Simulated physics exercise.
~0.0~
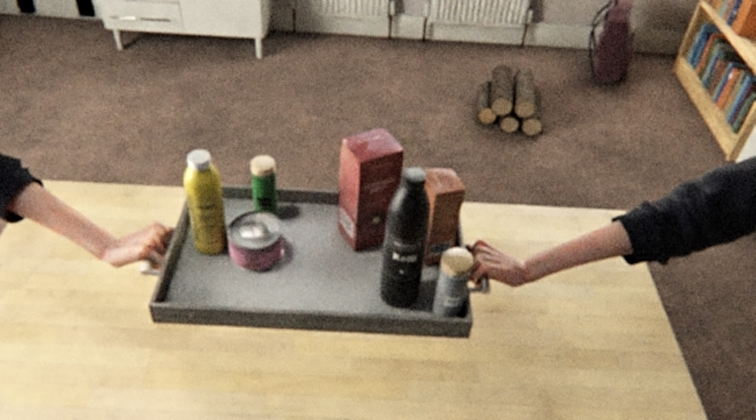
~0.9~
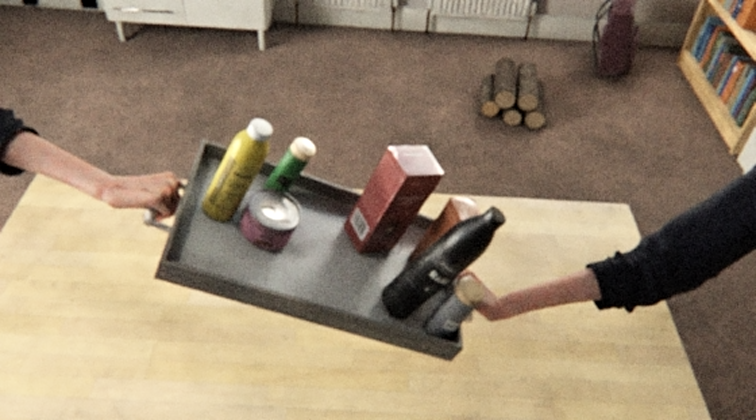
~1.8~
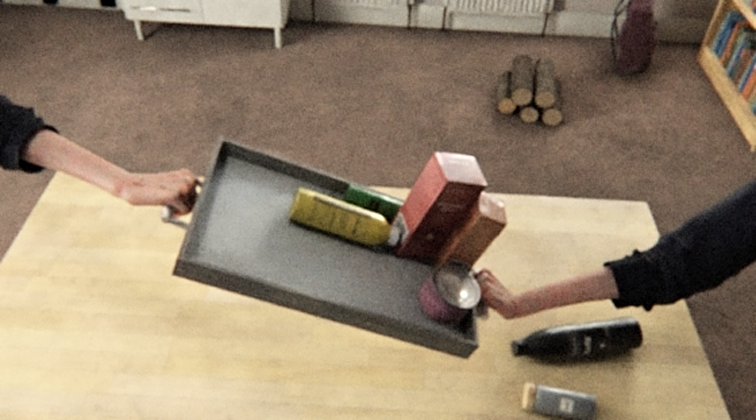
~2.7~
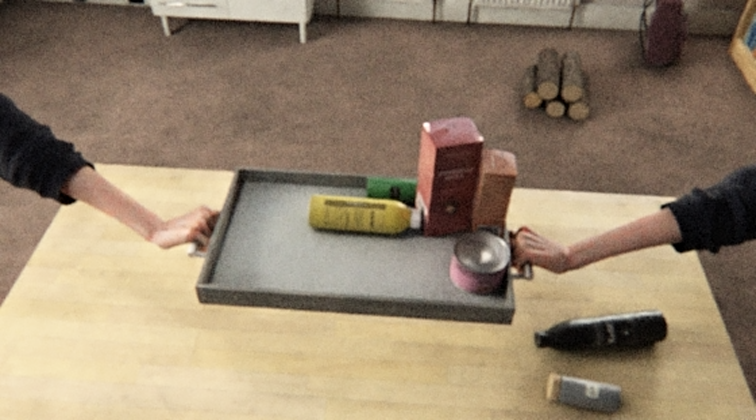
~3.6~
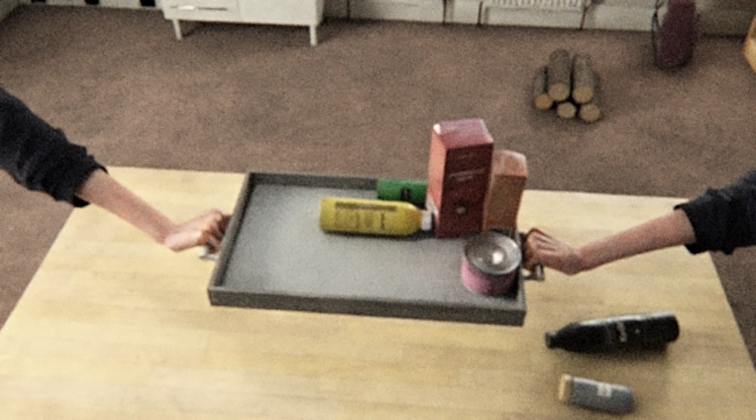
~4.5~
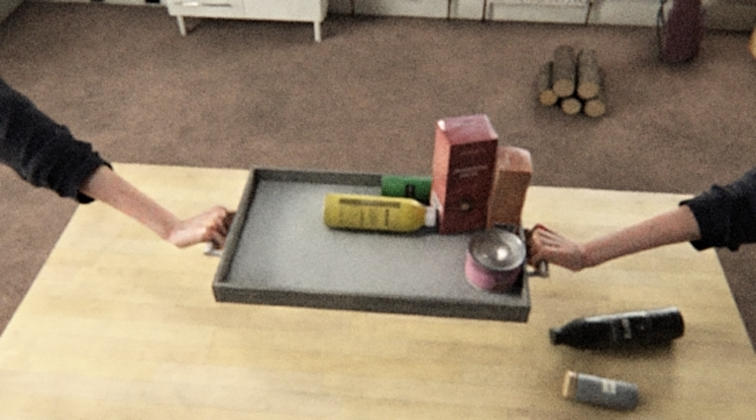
Above a wooden table, two hands tip a tray right, spilling two bottles, then level it.
